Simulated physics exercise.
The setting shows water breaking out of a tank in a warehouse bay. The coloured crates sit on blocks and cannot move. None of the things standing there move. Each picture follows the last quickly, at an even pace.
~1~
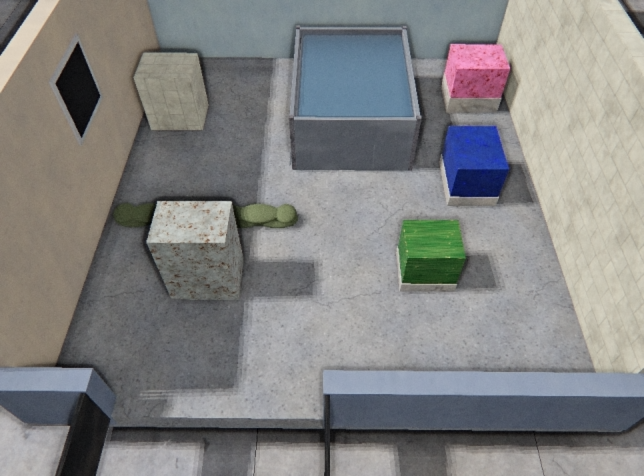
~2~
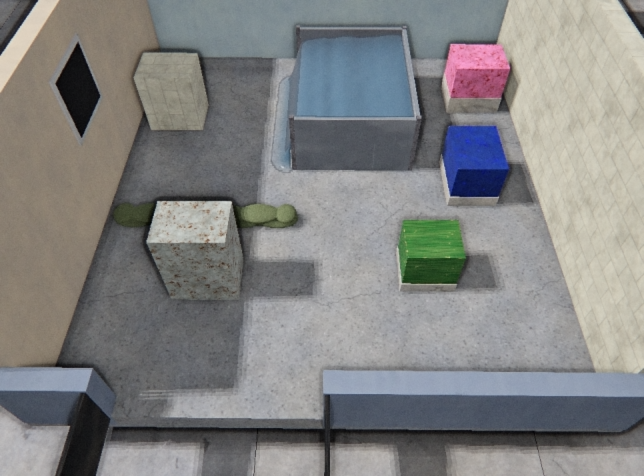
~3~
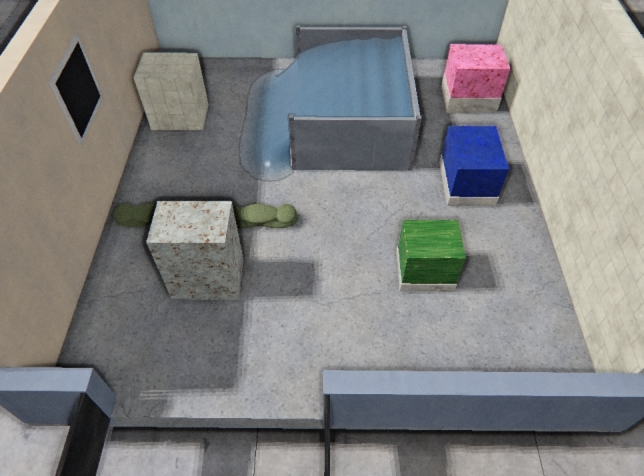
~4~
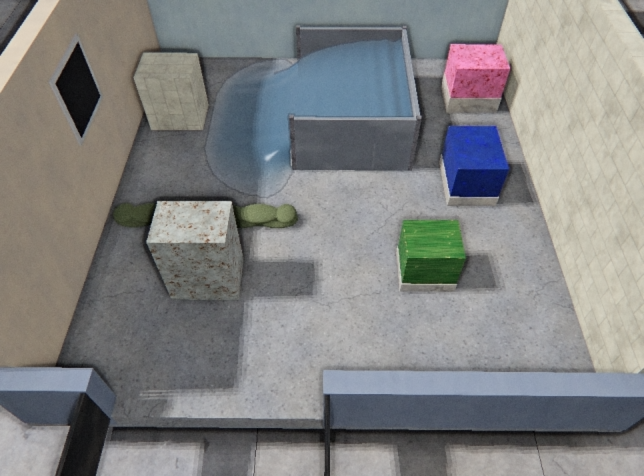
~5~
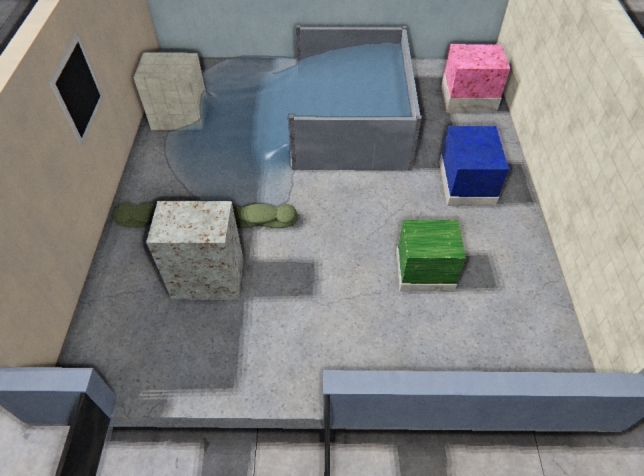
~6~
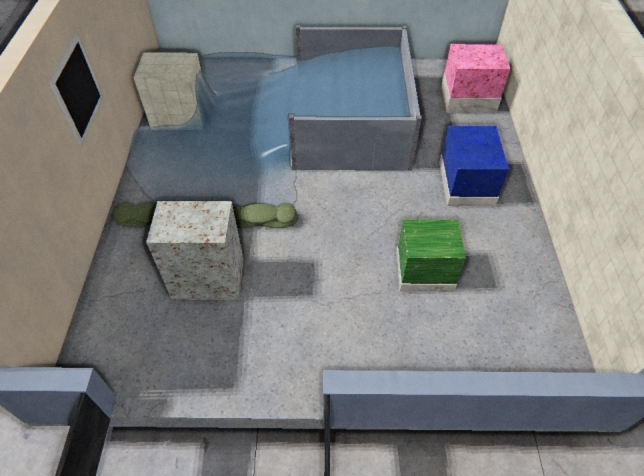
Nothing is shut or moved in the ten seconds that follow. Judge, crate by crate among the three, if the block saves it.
In order: The blue crate is not saved; the pink crate is saved; the green crate is saved.
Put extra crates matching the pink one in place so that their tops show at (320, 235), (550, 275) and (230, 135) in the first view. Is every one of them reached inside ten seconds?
Outcome, in listed order: Is missed, is missed, is inundated.
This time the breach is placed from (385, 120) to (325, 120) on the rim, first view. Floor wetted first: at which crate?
That would be the green crate.
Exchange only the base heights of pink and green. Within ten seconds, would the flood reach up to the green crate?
Looks like the green crate comes through fine.
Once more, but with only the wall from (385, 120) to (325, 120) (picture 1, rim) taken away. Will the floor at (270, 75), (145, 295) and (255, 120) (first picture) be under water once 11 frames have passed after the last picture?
First spot unwetted, second unwetted, third unwetted.
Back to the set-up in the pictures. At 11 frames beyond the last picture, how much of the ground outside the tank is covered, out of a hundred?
About 40 percent.
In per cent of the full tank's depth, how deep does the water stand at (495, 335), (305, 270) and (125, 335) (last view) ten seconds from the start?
The depths come to near 4, 4 and 4 per cent respectively.
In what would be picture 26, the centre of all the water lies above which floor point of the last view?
Near (242, 135) in the last view.
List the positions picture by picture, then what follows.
In the first picture, still water in the tank at (353, 74).
In the second picture, the front is at a hidden place, out from the gap at (299, 102).
In the third picture, water pours out at (299, 106) and has run to (273, 73).
In the fourth picture, the front is at (258, 65), out from the gap at (299, 108).
In the fifth picture, water pours out at (299, 109) and has run to (223, 63).
In the sixth picture, water pours out at (299, 109) and has run to a hidden place.
A moment on, water covers 30 % of the floor; the blue crate not reached, the pink crate not reached, the green crate not reached.
Next, water covers 40 % of the floor; the blue crate not reached, the pink crate not reached, the green crate not reached.
Then, water covers 55 % of the floor; the blue crate not reached, the pink crate water round its plinth, the green crate not reached.
Later, water covers 90 % of the floor; the blue crate water round its plinth, the pink crate water round its plinth, the green crate water round its plinth.
In the end, water covers 100 % of the floor; the blue crate was topped, the pink crate stayed above the water, the green crate stayed above the water.
